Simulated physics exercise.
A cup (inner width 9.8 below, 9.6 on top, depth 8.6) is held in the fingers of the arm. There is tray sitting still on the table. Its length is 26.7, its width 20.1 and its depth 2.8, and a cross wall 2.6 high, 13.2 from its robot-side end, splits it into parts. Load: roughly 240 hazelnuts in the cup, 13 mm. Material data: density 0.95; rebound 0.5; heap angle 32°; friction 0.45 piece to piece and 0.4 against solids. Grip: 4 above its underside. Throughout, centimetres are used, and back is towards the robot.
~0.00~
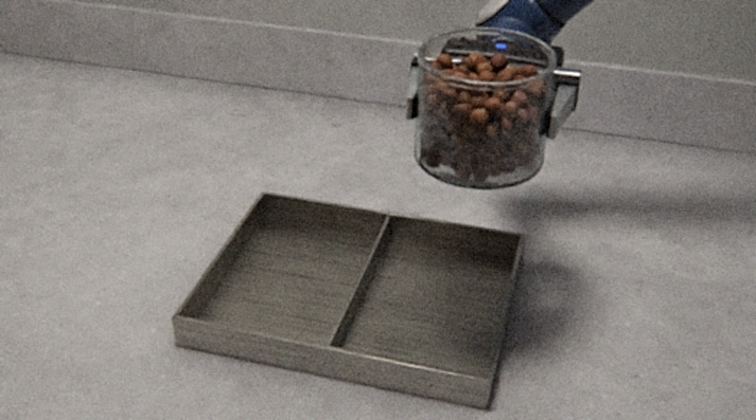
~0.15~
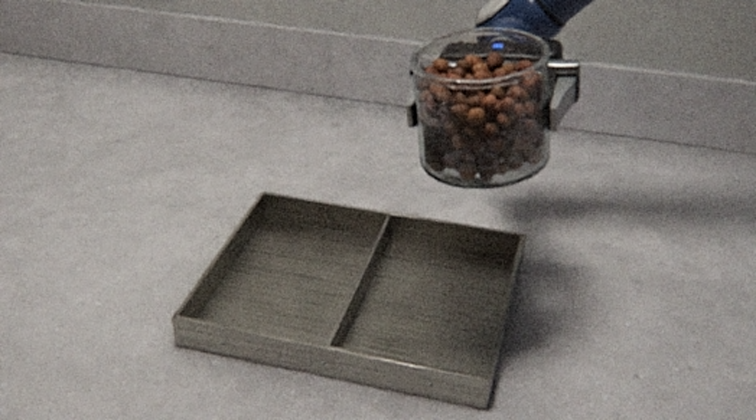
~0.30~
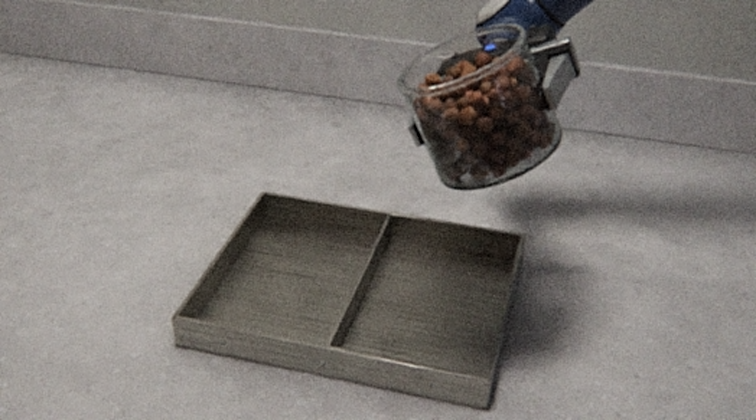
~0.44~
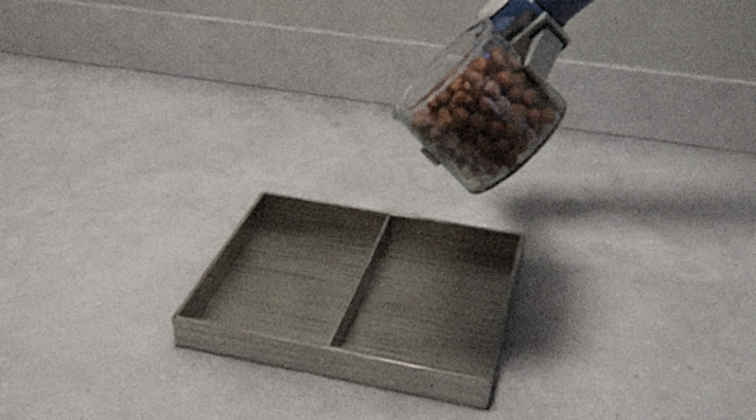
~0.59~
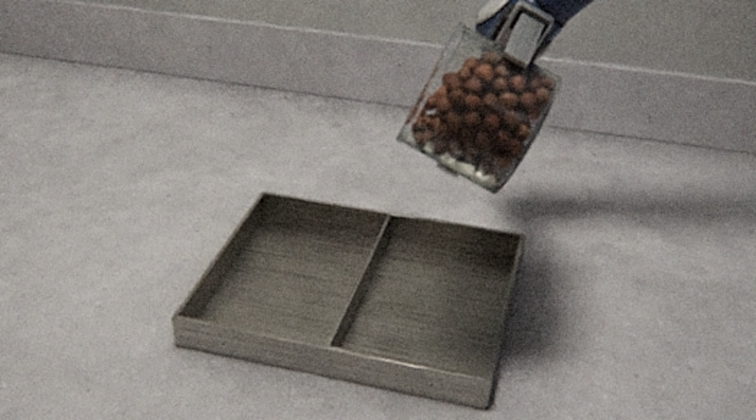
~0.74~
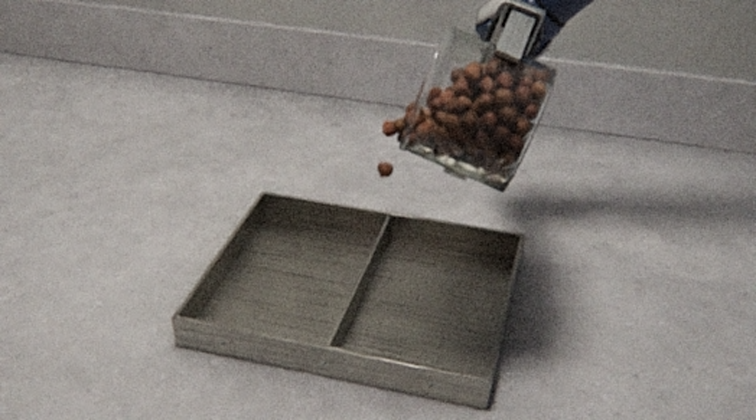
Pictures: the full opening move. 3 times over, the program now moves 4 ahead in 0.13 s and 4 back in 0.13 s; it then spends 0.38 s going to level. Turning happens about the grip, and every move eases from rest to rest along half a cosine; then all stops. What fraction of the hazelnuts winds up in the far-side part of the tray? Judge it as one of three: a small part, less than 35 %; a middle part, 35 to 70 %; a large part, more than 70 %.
A middle part, 35 to 70 %.
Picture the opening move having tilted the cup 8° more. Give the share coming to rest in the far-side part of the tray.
In that case some 55 per cent.
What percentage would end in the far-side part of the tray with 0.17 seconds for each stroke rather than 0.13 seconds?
About 30 per cent in that case.
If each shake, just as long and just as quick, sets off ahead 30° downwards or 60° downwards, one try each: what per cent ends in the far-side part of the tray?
Estimates, in order: 30 % then 10 %.
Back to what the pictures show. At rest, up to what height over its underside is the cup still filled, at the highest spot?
Height at rest: About 5.0 centimetres.
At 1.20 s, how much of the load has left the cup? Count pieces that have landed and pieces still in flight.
Roughly 35 percent is out.
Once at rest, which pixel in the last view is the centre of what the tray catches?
Roughly at pixel (300, 277).
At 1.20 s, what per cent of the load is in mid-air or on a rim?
Reading at that time: Some 8 per cent.
By 1.20 s, tilted 73° forward, highest piece 22 above the table; 150 in the cup, 54 in the far-side part, 11 in the robot-side part, 2 on the table or floor, 20 in flight or on a rim.
By 1.67 s, tilted 49° forward, highest piece 22 above the table; 106 in the far-side part, 97 in the cup, 28 in the robot-side part, 4 on the table or floor, 2 in flight or on a rim.
By 2.10 s, level, highest piece 22 above the table; 108 in the far-side part, 97 in the cup, 28 in the robot-side part, 4 on the table or floor.
By 3.15 s, level, highest piece 22 above the table; 108 in the far-side part, 97 in the cup, 28 in the robot-side part, 4 on the table or floor.
Final count, 108 in the far-side part, 97 in the cup, 28 in the robot-side part, 4 on the table or floor. That is 46 % in the far-side part of the tray.
